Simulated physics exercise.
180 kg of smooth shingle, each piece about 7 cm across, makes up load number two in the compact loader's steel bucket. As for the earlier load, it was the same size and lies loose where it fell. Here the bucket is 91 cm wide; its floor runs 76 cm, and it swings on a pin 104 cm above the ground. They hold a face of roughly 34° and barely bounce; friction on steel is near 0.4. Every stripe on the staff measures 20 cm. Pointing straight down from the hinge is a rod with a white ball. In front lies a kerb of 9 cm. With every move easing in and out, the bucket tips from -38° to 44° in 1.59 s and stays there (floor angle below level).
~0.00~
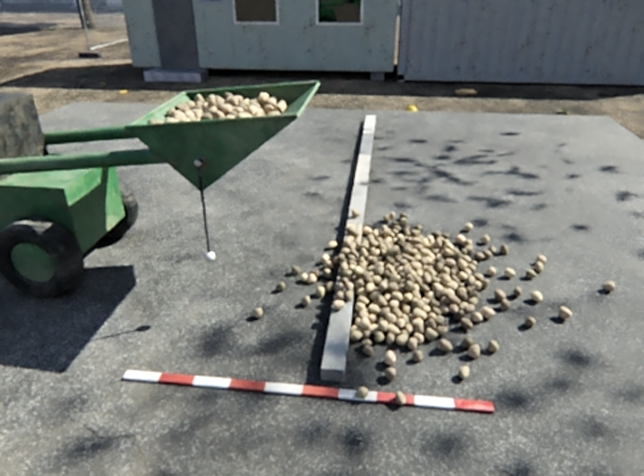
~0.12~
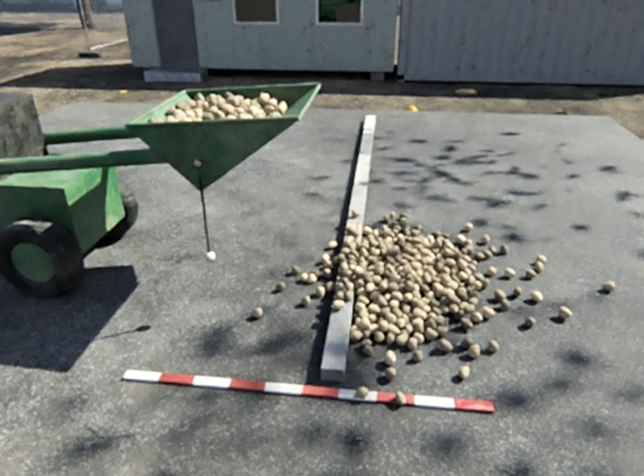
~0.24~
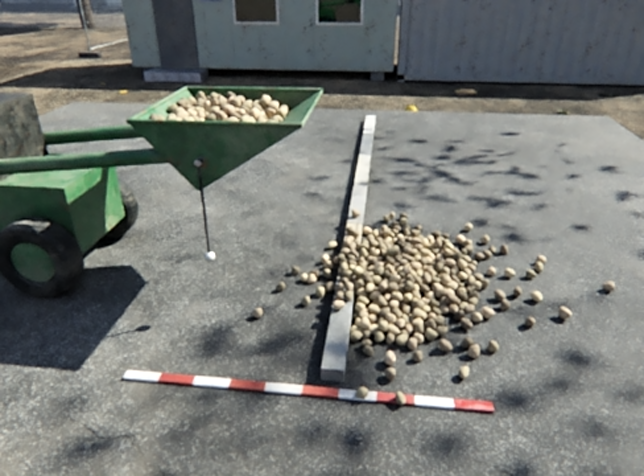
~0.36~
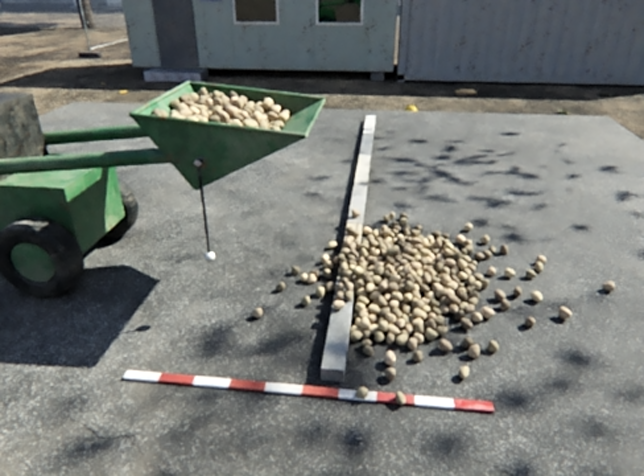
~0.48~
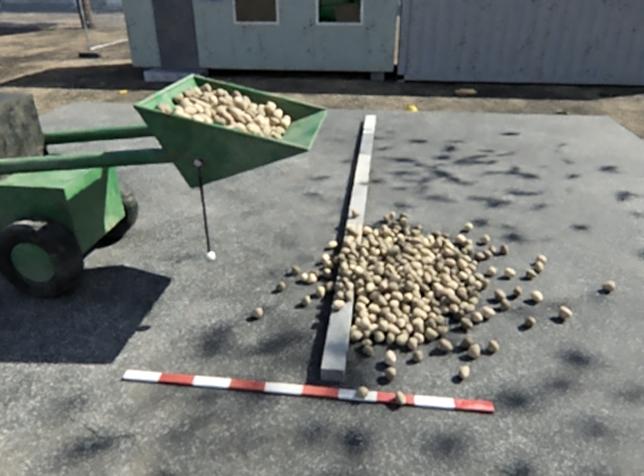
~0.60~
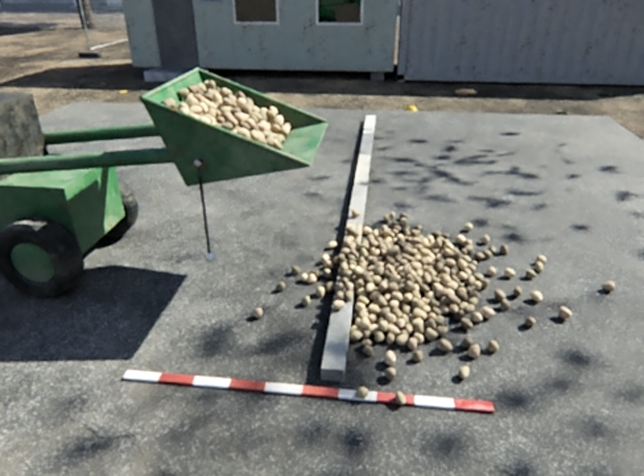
On a paved yard, a green loader slowly tilts its stone-filled bucket down toward the right.
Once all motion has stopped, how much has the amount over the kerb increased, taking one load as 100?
It has increased by some 17 per cent.
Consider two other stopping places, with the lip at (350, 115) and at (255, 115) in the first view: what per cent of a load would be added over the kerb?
First place about 75 %, second about 0 %.
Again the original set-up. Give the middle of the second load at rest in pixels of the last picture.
I'd point to about (322, 268).
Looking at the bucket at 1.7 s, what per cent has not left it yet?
Roughly 20 per cent is still inside.
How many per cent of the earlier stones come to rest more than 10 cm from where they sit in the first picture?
5 %.
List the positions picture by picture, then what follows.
Lip at (298, 116), floor tilted -38°, highest stones at (229, 103). The earlier load is highest near (381, 275), 15 cm above ground level, 9 % on this side of the kerb, 91 % over the kerb, in the first frame.
The bucket is at -37°, its lip at (299, 118); the top of the load is at (229, 103); the stones move at 0.1 m/s on average, in the second frame.
The bucket is at -33°, its lip at (302, 125); the top of the load is at (213, 101); the stones move at 0.1 m/s on average, in the third frame.
Lip at (306, 136), floor tilted -27°, highest stones at (203, 100); the stones move at 0.1 m/s on average, in the fourth frame.
The bucket is at -20°, its lip at (308, 150); the top of the load is at (200, 94); the stones move at 0.2 m/s on average, in the fifth frame.
The bucket is at -12°, its lip at (310, 166); the top of the load is at (200, 91); the stones move at 0.2 m/s on average, in the sixth frame.
After 1.2 s the floor is at 31°; in per cent of one load, 97 in the bucket, 11 on this side of the kerb, 91 over the kerb; the foremost stones are at (543, 282).
After 1.7 s the floor is at 44°; in per cent of one load, 18 in the bucket, 88 on this side of the kerb, 94 over the kerb; the foremost stones are at (543, 282).
After 2.0 s the floor is at 44°; in per cent of one load, 0 in the bucket, 93 on this side of the kerb, 107 over the kerb; the foremost stones are at (543, 282).
After 4.4 s the floor is at 44°; in per cent of one load, 0 in the bucket, 91 on this side of the kerb, 109 over the kerb; the foremost stones are at (543, 282). Net gain over the kerb, 17.
